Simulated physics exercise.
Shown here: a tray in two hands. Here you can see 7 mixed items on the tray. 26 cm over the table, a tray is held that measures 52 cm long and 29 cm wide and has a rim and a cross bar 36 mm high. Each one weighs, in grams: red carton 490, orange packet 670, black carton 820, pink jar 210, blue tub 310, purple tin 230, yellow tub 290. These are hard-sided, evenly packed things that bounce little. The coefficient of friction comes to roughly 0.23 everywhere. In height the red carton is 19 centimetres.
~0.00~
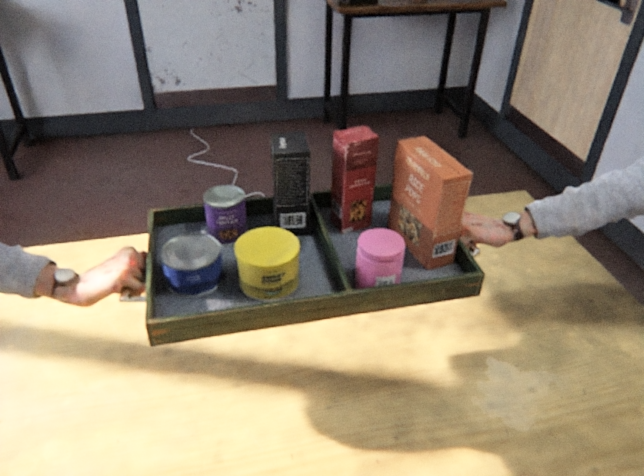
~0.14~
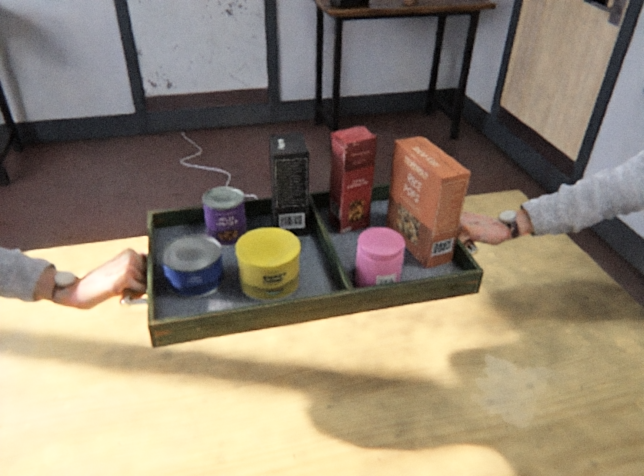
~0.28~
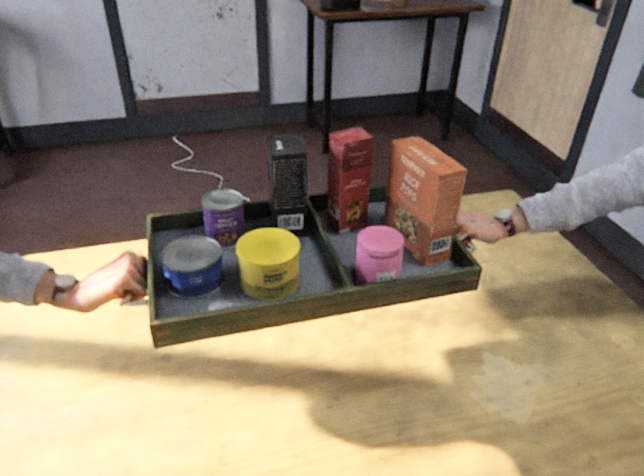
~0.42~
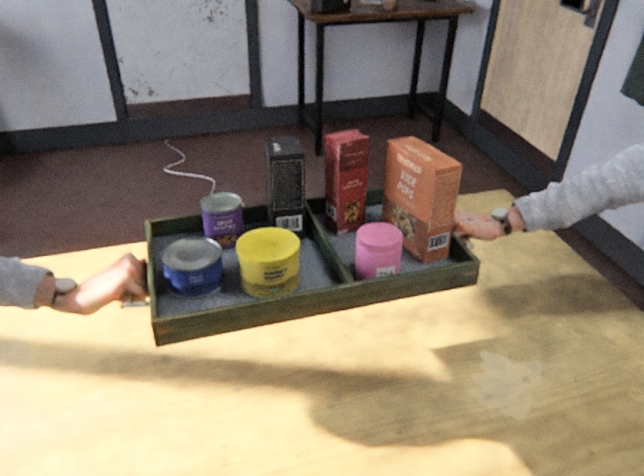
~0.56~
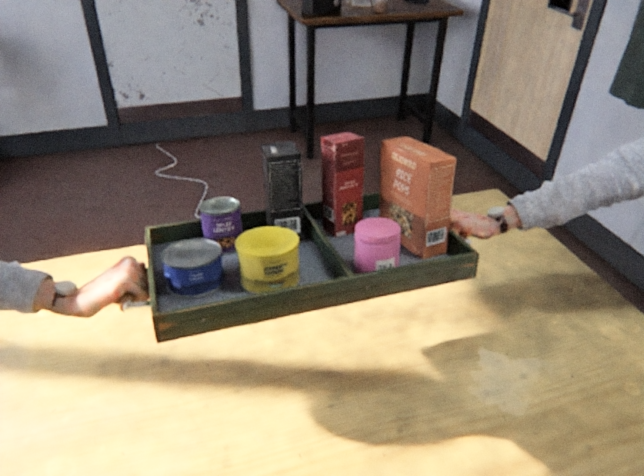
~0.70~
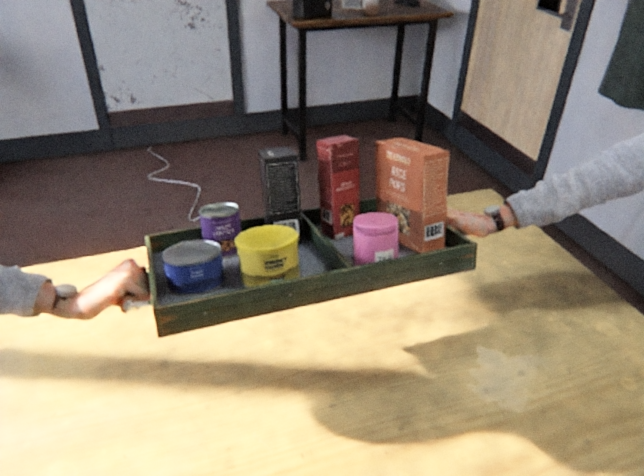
Two hands held a green tray of boxes, tubs and tins above a wooden table, level at first, then slowly tilted its far edge down a little while the items stayed in their places.
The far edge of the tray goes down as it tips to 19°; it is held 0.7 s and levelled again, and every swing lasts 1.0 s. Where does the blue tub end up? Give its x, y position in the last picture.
The blue tub ends up at about (177, 235).
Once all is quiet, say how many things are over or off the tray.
My answer is 1.
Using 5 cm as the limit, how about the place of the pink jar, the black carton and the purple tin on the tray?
Note: Pink jar departs its position. Black carton is left in place. Purple tin is left in place.
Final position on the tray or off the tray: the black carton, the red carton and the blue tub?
At the end the black carton remains on its base, the red carton leaves its base and the blue tub remains on its base.
After 1.00 s, tray at 19°, far edge down; blue tub moved 2 cm near (193, 262); red carton moved 3 cm; orange packet moved 3 cm.
After 1.30 s, tray at 19°, far edge down; blue tub moved 11 cm near (180, 250); red carton 26° off its base; pink jar moved 13 cm.
After 1.60 s, tray at 19°, far edge down; red carton now off the tray; blue tub moved 12 cm near (179, 248); pink jar moved 17 cm.
After 2.20 s, tray at 13°, far edge down; blue tub moved 12 cm near (178, 243); pink jar moved 21 cm; yellow tub moved 9 cm.
In the end (3.3 s), off the tray, red carton; not toppled but over 5 cm from the start, orange packet, pink jar, blue tub and yellow tub; the other 2 under 5 cm from the start. In the last view, blue tub near (177, 235).
